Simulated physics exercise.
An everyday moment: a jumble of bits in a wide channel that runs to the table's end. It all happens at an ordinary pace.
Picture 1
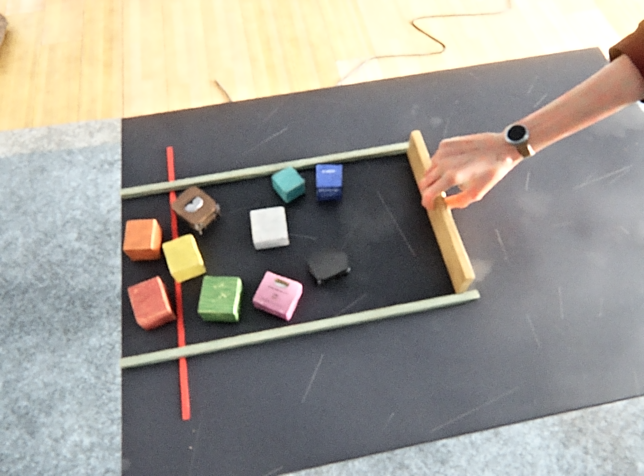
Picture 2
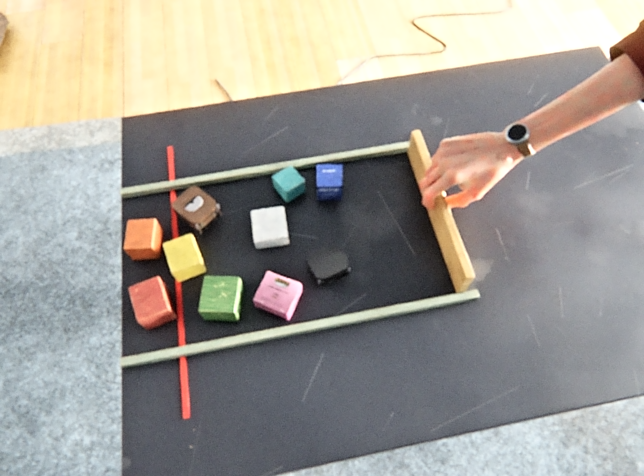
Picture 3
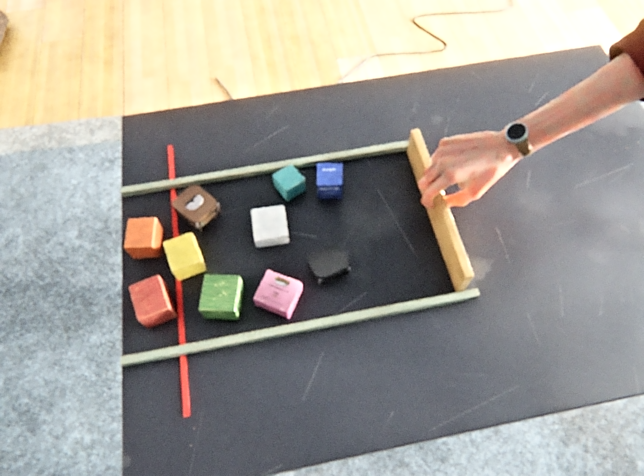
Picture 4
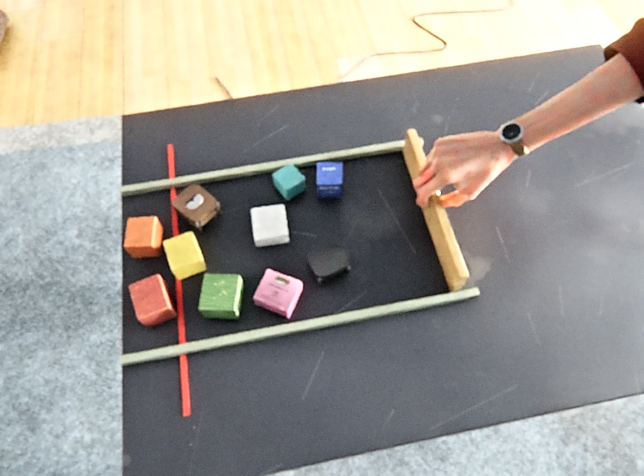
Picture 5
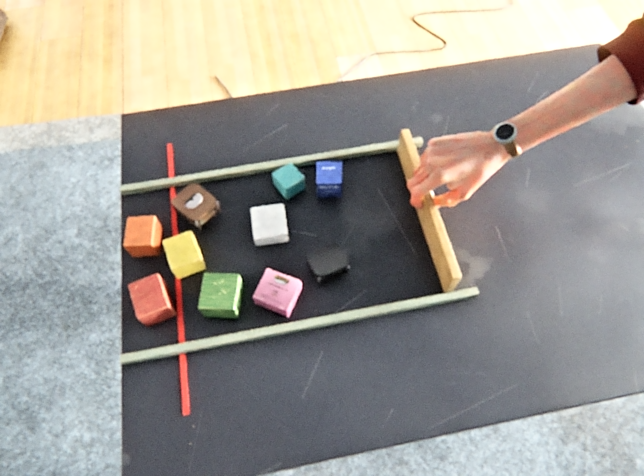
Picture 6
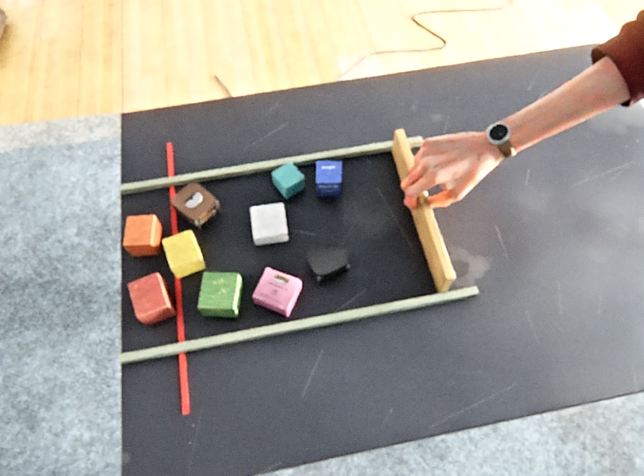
On a dark tabletop seen from above at an angle, two pale green rails form a wide channel, with wooden flooring behind and grey carpet beside it. Orange, red, yellow, brown, green, white, pink, turquoise, blue and black blocks lie between the rails, the leftmost near a red tape strip. From the right, a watch-wearing hand holds a wooden board still, then slides it slightly left, while the blocks and view stay practically still.
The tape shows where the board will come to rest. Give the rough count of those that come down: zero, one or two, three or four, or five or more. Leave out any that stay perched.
Outcome: The number that fall off is one or two.
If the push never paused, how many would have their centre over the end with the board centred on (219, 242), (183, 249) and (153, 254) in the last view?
Place by place, 0, 2 and 6.
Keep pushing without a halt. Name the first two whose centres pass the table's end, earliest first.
They are the red block, then the orange block.
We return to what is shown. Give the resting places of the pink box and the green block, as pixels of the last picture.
The pink box at (159, 329), the green block at (119, 317).
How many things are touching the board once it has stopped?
4 of them.
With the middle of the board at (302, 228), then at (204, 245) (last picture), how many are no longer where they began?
The counts are 4 and 10.
A little later, none off yet; orange block at rest near (143, 236); red block at rest near (152, 300); yellow block at rest near (184, 254).
Next, none off yet; orange block shifted a little near (131, 245); red block shifted about its own width near (126, 301); yellow block shifted about its own width near (162, 260).
When it is over, the number that fall off is one or two; down, red block and orange block.
